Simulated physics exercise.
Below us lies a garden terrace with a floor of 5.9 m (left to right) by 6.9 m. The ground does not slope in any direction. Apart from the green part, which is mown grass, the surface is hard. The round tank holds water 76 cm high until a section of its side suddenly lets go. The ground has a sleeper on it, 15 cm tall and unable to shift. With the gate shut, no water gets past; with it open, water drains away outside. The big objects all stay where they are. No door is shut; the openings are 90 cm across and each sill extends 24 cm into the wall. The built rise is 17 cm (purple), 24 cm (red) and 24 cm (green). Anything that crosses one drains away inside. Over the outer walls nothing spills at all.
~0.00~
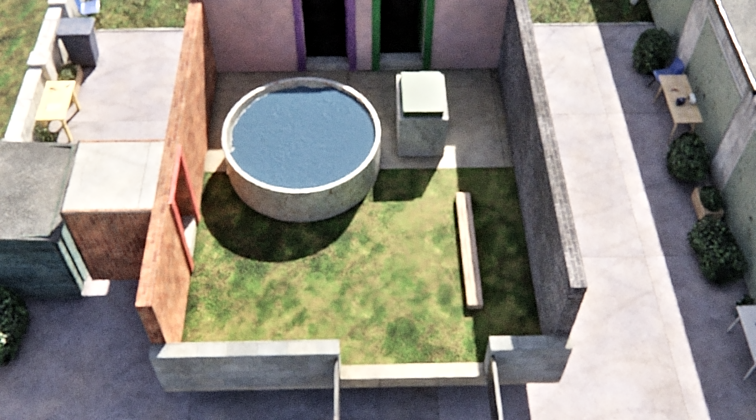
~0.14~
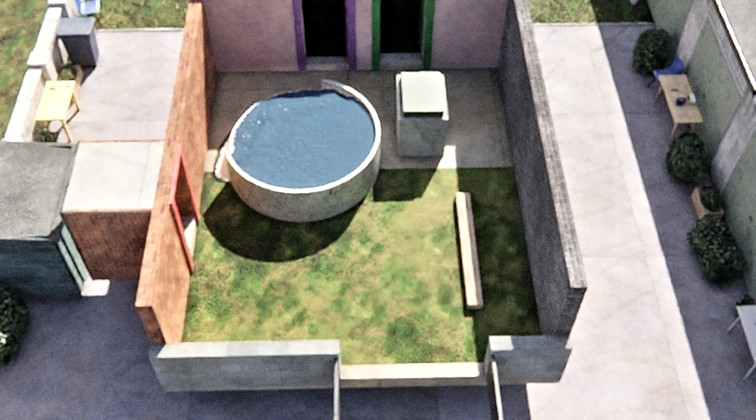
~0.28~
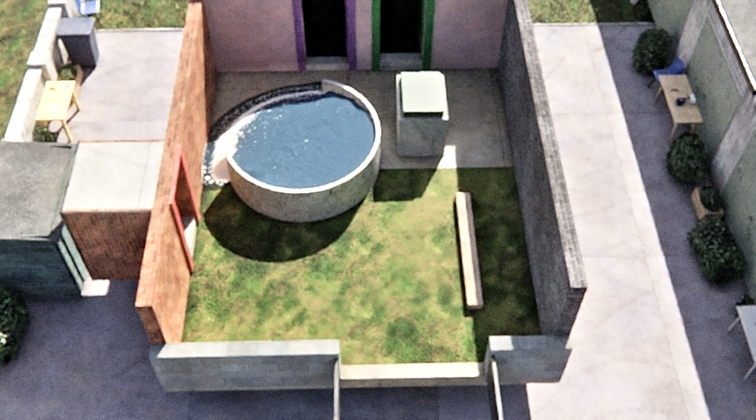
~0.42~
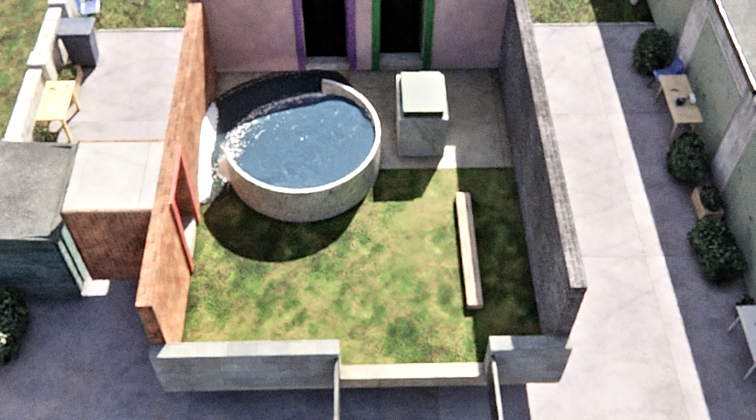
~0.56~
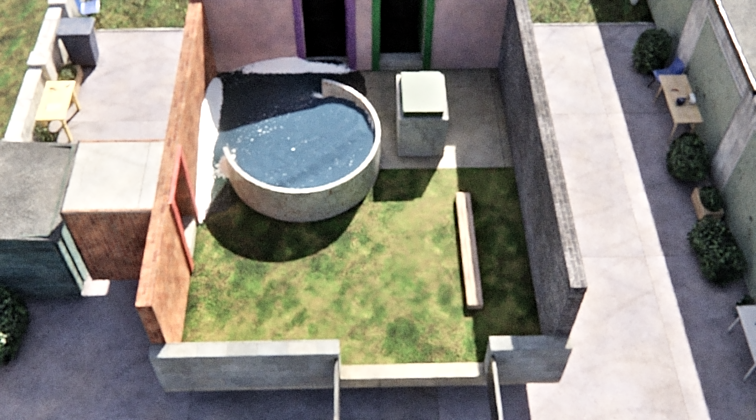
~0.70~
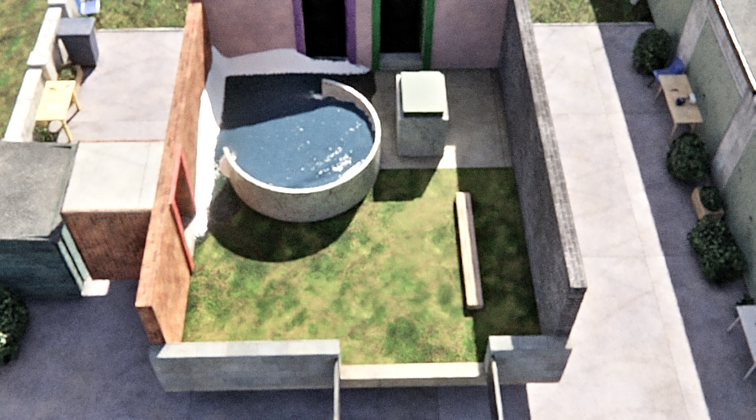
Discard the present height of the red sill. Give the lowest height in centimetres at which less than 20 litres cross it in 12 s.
About 5.5 cm.
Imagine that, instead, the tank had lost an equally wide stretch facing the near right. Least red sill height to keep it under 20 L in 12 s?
Some 7.0 centimetres.
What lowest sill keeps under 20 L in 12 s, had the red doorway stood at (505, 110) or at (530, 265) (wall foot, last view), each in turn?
Minimums: About 35 cm and 10.0 cm.
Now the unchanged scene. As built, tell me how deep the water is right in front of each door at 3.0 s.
Depths in cm: Purple 27, red 13, green 17.
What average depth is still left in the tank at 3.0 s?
Roughly 29 cm.
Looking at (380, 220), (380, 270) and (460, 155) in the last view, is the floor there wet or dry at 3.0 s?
Point by point, the first is spared, the second spared and the third spared.
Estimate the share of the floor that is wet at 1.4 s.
Close to 25 per cent of it is wet.
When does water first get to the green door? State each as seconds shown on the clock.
Arrival time, green: 0.9 seconds.
After 1.4 s water covers 25 % of the floor, deepest (80 cm) near (215, 98); 7 cm at the red door, 0 litres in over its 24 cm sill.
After 3.0 s water covers 50 % of the floor, deepest (46 cm) near (496, 93); 13 cm at the red door, 0 litres in over its 24 cm sill.
After 12.0 s water covers 95 % of the floor, deepest (17 cm) near (538, 361); 8 cm at the red door, 0 litres in over its 24 cm sill.
At the red door as built, the water arrived by 0.7 s and peaked near 13 cm at 3.0 s.
With a sill of 4.5 cm, 33 litres would have come in within the 12 s; with 6 cm, 12 litres. So under 20 litres takes about 5.5 cm.
